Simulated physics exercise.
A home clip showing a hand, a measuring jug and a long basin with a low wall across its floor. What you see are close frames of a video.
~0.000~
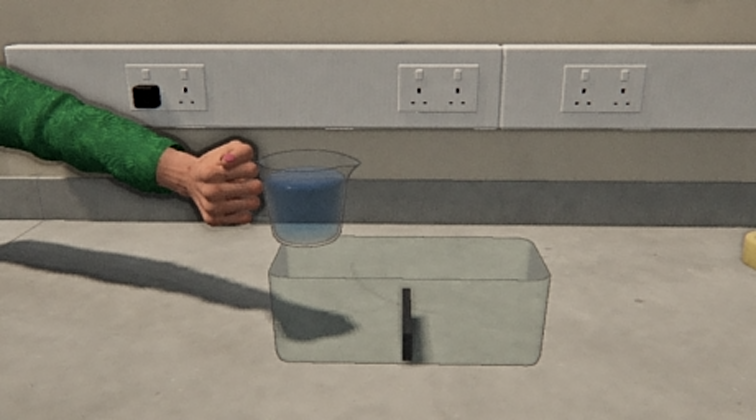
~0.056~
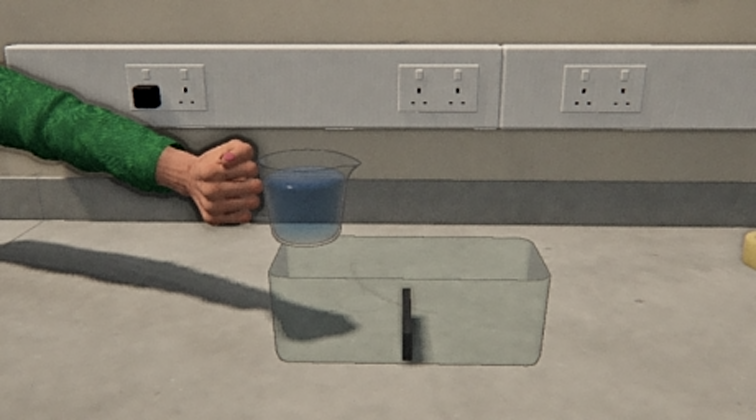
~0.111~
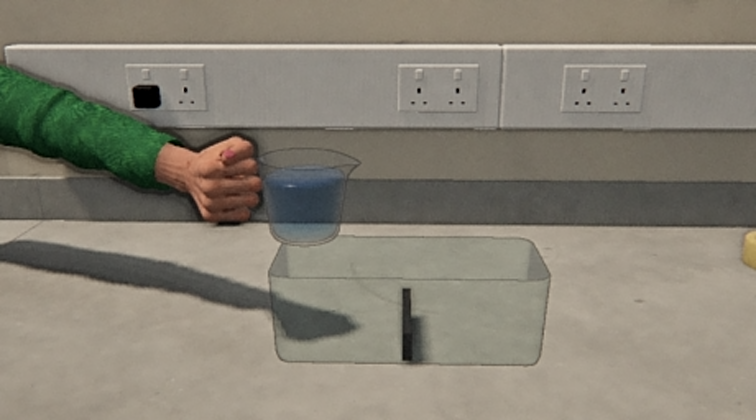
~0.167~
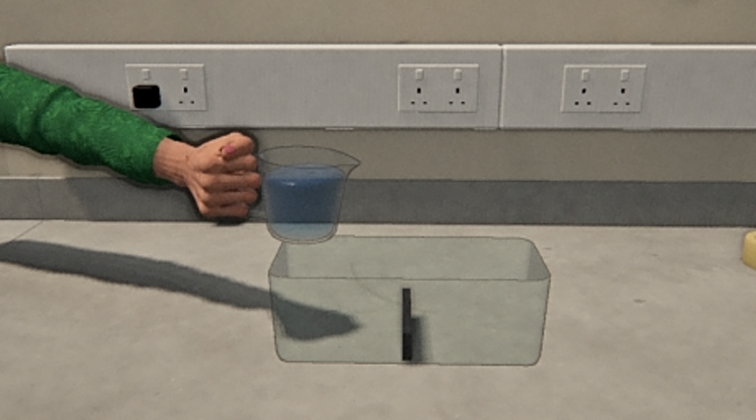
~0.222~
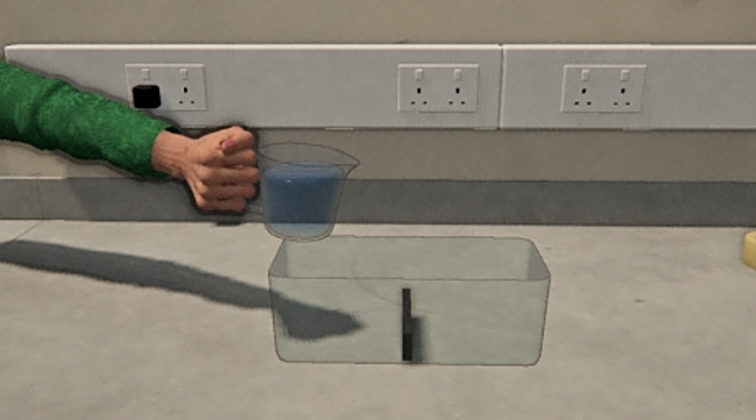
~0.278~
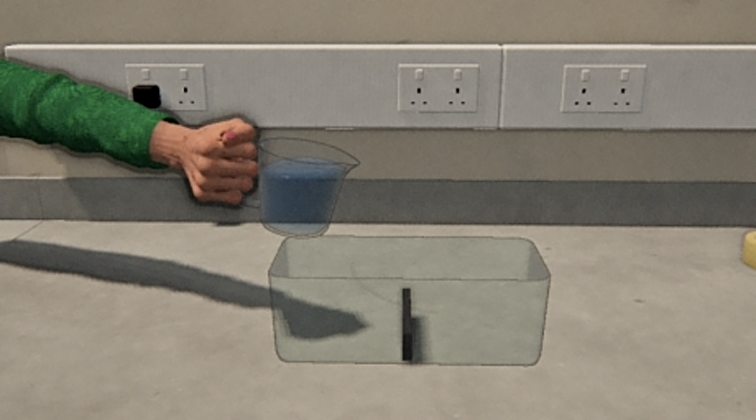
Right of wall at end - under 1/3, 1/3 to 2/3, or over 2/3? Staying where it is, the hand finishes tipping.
Over 2/3.
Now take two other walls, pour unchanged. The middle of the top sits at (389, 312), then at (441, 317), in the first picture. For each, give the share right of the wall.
About 95 % and 35 %.
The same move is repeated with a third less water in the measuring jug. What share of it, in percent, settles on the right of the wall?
It comes to near 90 per cent.
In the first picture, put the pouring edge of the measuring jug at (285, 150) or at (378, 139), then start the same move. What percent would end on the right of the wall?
About 10 % the first time, about 95 % the second.
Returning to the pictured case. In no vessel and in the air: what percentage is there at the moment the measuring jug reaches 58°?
Airborne fraction: Approx. 15 %.
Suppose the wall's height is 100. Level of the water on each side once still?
Left: 0 %. Right: 60 %.
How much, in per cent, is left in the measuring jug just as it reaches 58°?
Near 80 per cent.
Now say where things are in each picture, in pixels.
In the first frame, it leans 0°; its right rim is at (361, 162); the water meets the walls at (266, 175) and (347, 176); the long basin's rim runs from (277, 256) to (541, 259); the wall's top is at (407, 310).
In the second frame, it leans 0°; its right rim is at (361, 162); the water meets the walls at (266, 175) and (346, 175).
In the third frame, it leans 2°; its right rim is at (361, 162); the water meets the walls at (266, 175) and (346, 174).
In the fourth frame, it leans 4°; its right rim is at (361, 162); the water meets the walls at (265, 172) and (346, 172).
In the fifth frame, it leans 7°; its right rim is at (361, 162); the water meets the walls at (265, 170) and (346, 170).
In the sixth frame, it leans 10°; its right rim is at (360, 162); the water meets the walls at (263, 166) and (347, 167).
A moment on, the measuring jug is tipped part way and 81 per cent is still to pour, 3 is left of the wall and 1 right of it.
Next, the measuring jug is tipped on its side and 25 per cent is still to pour, 2 is left of the wall and 47 right of it.
Then the measuring jug is tipped on its side and 1 per cent is still to pour, 5 is left of the wall and 90 right of it.
Later the measuring jug is tipped on its side and 0 per cent is still to pour, 7 is left of the wall and 92 right of it.
In the end 7 per cent lies left of the wall, 92 right of it and 1 outside.
